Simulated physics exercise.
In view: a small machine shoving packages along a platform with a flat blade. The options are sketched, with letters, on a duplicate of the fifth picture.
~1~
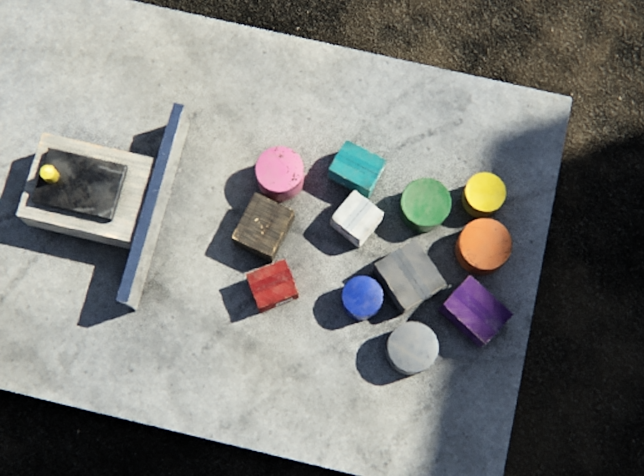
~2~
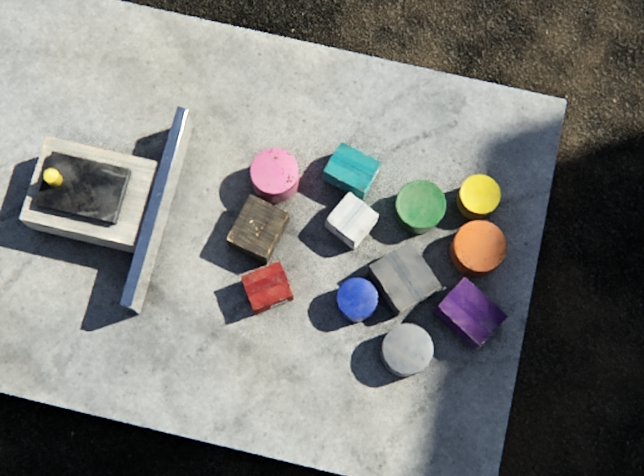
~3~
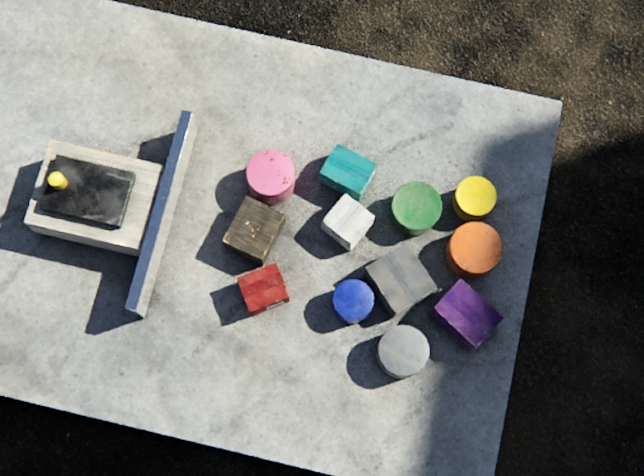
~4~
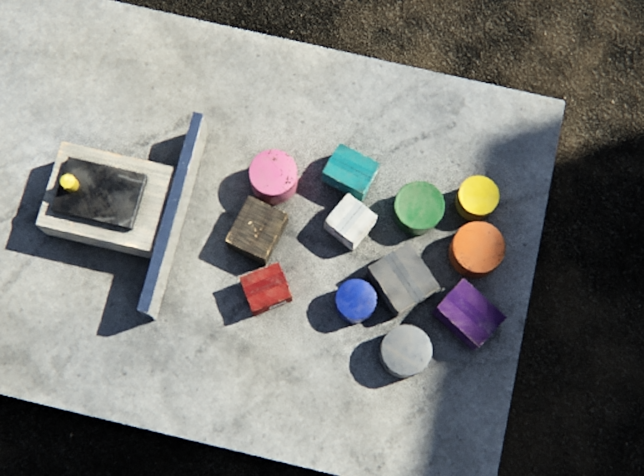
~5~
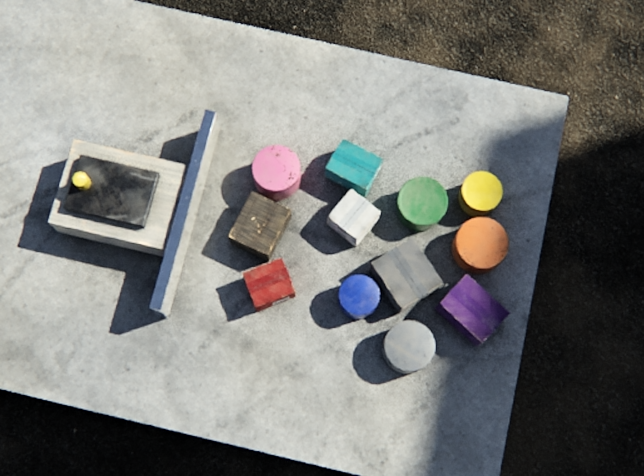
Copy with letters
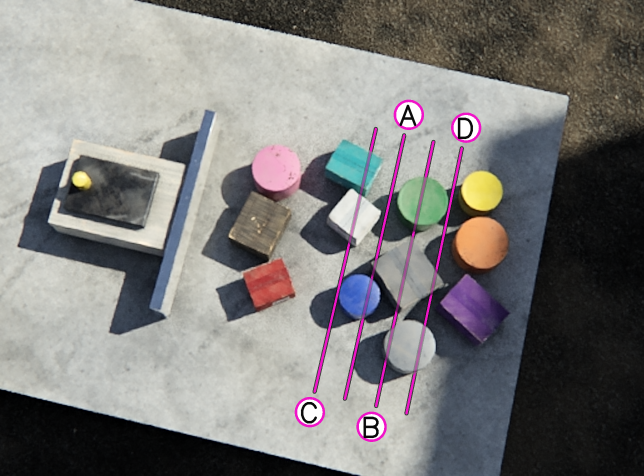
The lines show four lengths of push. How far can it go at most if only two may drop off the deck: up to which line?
It can go as far as D.
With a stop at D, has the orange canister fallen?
By then, yes.
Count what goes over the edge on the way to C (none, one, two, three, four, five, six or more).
By then, none.
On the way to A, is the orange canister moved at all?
By then, yes.
On the marked copy, A at (376, 263); B at (406, 270); C at (346, 256); D at (435, 276).
Following D. Soon after the start, robot (210, 213); turquoise parcel (368, 168); red parcel (296, 295).
Later, robot (300, 234); purple parcel (502, 333); orange canister (486, 246).
In the end, robot (369, 250); purple parcel over the edge; orange canister over the edge; two fallen.
As for the rest, A is within the limit but short; B is within the limit but short; C is within the limit but short.
